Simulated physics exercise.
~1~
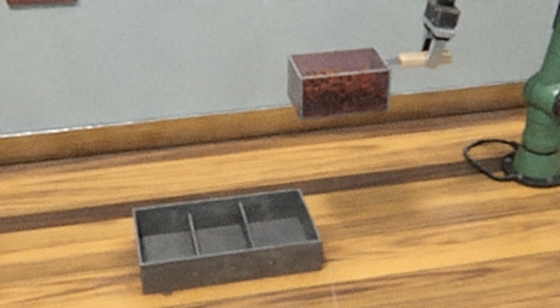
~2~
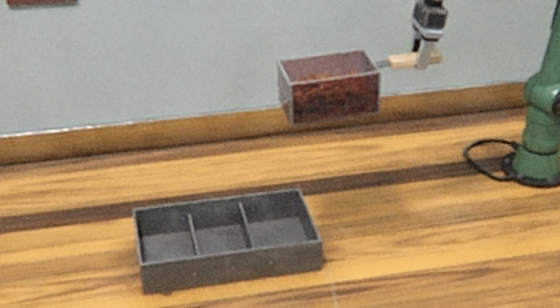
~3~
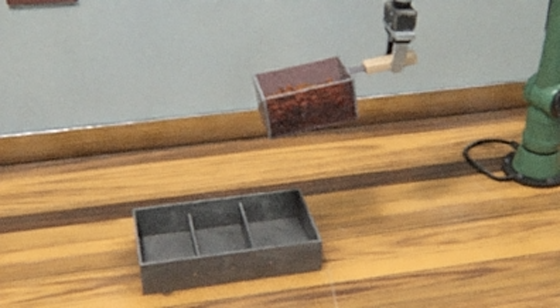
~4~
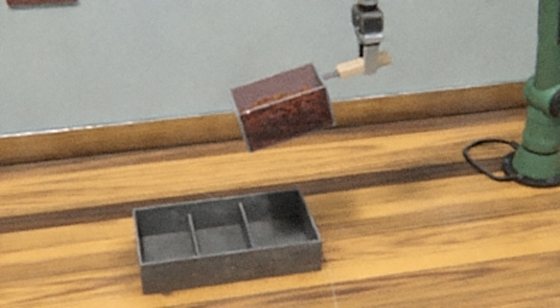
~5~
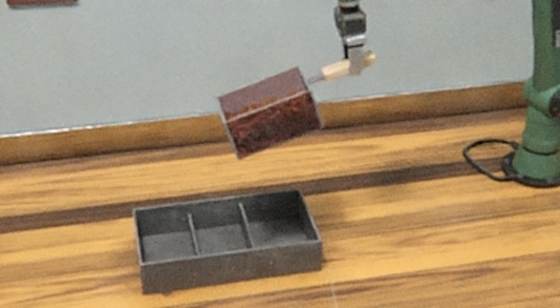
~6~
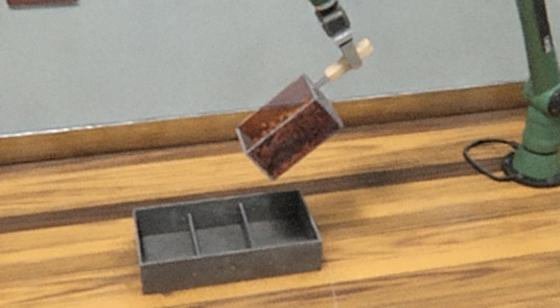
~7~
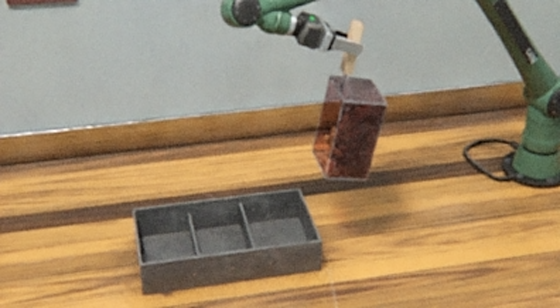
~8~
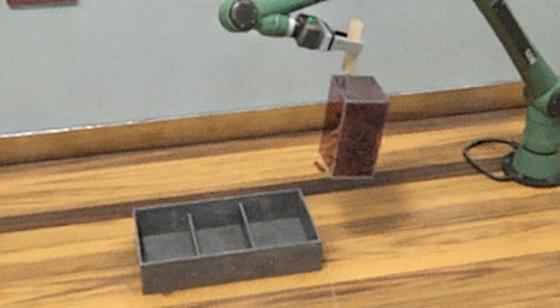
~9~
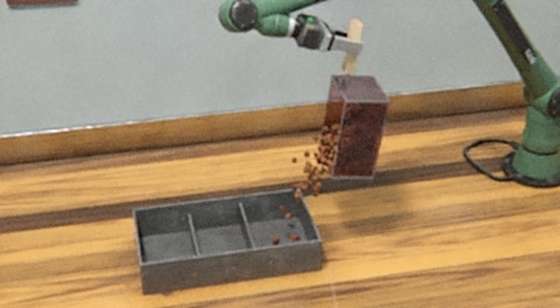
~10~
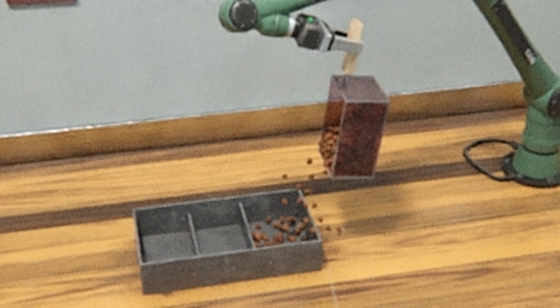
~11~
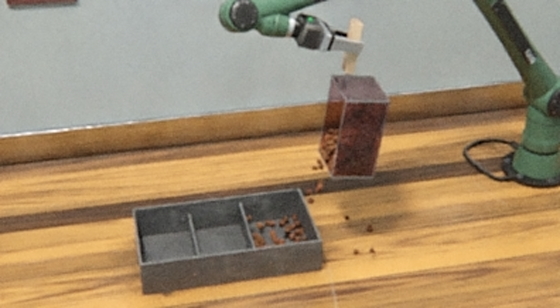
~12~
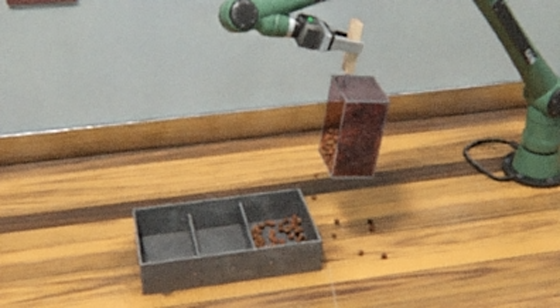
To begin with, a robot arm holds a reddish-brown, clear-sided box of small brown pellets by a handle above a wooden table, where a grey crate with three compartments sits. The arm carries the box left and lowers it, tipping it gradually toward the crate. It then swings the box back to the right while turning it steeply, almost upright on end. Pellets spill from its lower left side into the crate's right compartment, and a few scatter onto the table. The flow dwindles and stops, leaving many pellets still in the tilted, motionless box.
